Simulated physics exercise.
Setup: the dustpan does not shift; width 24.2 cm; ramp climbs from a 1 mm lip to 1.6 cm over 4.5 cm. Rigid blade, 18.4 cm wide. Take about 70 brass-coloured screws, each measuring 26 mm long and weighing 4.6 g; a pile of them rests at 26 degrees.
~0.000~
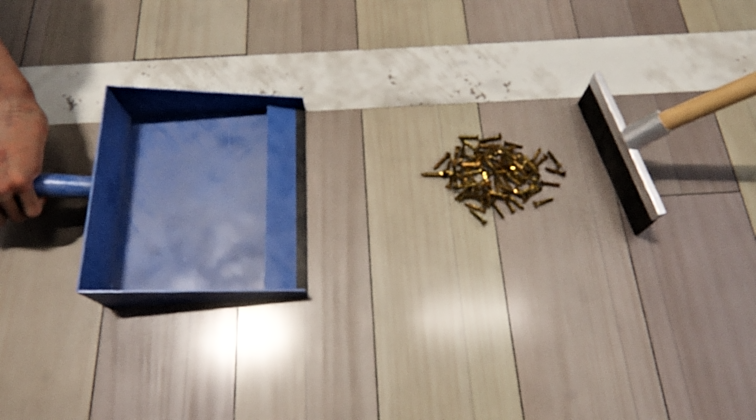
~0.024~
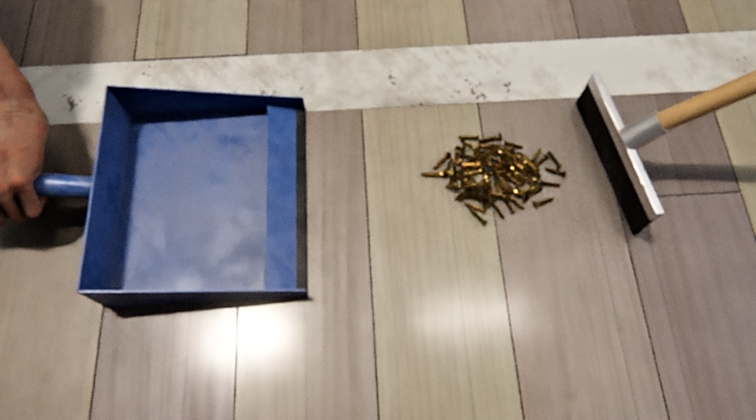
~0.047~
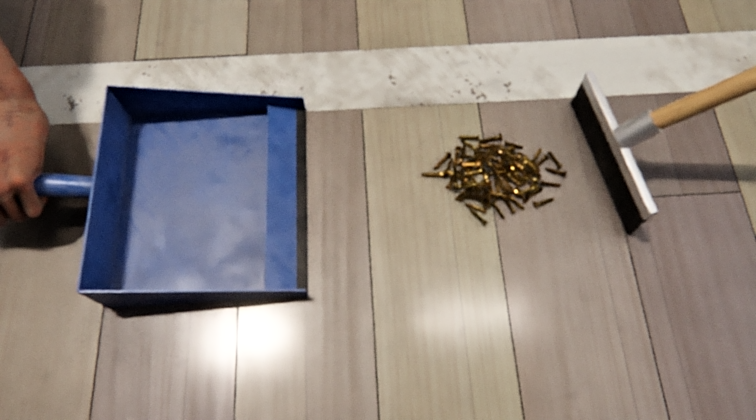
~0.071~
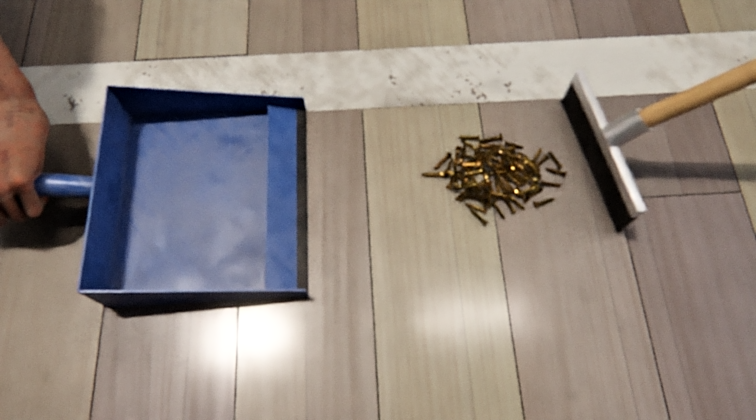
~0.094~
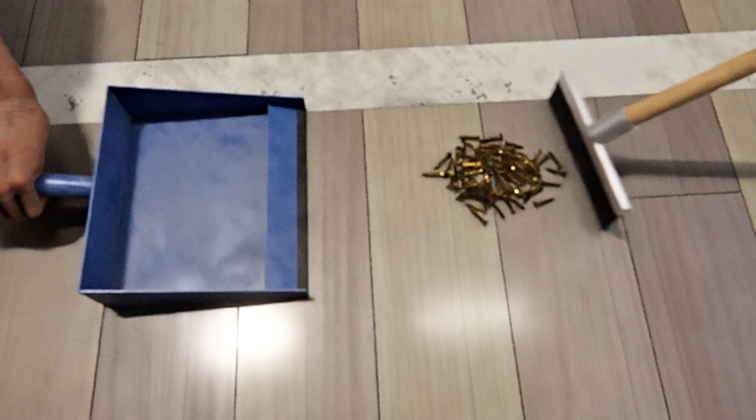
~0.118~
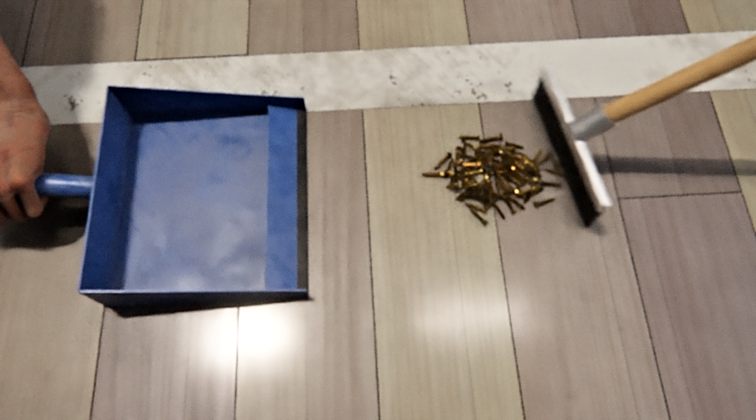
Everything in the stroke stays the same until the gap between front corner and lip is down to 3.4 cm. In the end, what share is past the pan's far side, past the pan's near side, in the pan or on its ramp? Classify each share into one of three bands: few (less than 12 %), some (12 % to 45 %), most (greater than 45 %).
Classification: Past the pan's far side - few, past the pan's near side - few, in the pan or on its ramp - some.
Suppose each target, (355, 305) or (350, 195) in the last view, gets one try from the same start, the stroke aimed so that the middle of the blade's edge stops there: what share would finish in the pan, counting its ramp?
Some 10 per cent on the first try, 35 per cent on the second.
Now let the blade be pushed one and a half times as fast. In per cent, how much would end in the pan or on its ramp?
It would be around 50 per cent.
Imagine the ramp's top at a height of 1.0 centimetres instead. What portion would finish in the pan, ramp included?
Roughly 30 per cent.
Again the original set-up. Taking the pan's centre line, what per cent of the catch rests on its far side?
Share: Approx. 90 %.
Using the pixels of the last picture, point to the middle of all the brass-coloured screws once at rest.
I'd say roughly (315, 179).
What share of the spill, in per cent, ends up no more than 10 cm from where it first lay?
Roughly 0 in a hundred.
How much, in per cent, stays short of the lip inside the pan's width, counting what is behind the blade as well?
Around 75 in a hundred.
Then, at 0.28 s, middle of the blade 17 cm from the lip; 0 % over the lip, far side 0 %, near side 0 %.
Then, at 0.38 s, middle of the blade 9 cm from the lip; 0 % over the lip, far side 0 %, near side 0 %.
After 0.62 s, middle of the blade 5 cm from the lip; 30 % over the lip, far side 5 %, near side 0 %.
At rest (1.6 s), far side 5 %, near side 0 %, pan 25 %, in front of the lip or behind the blade 75 %.
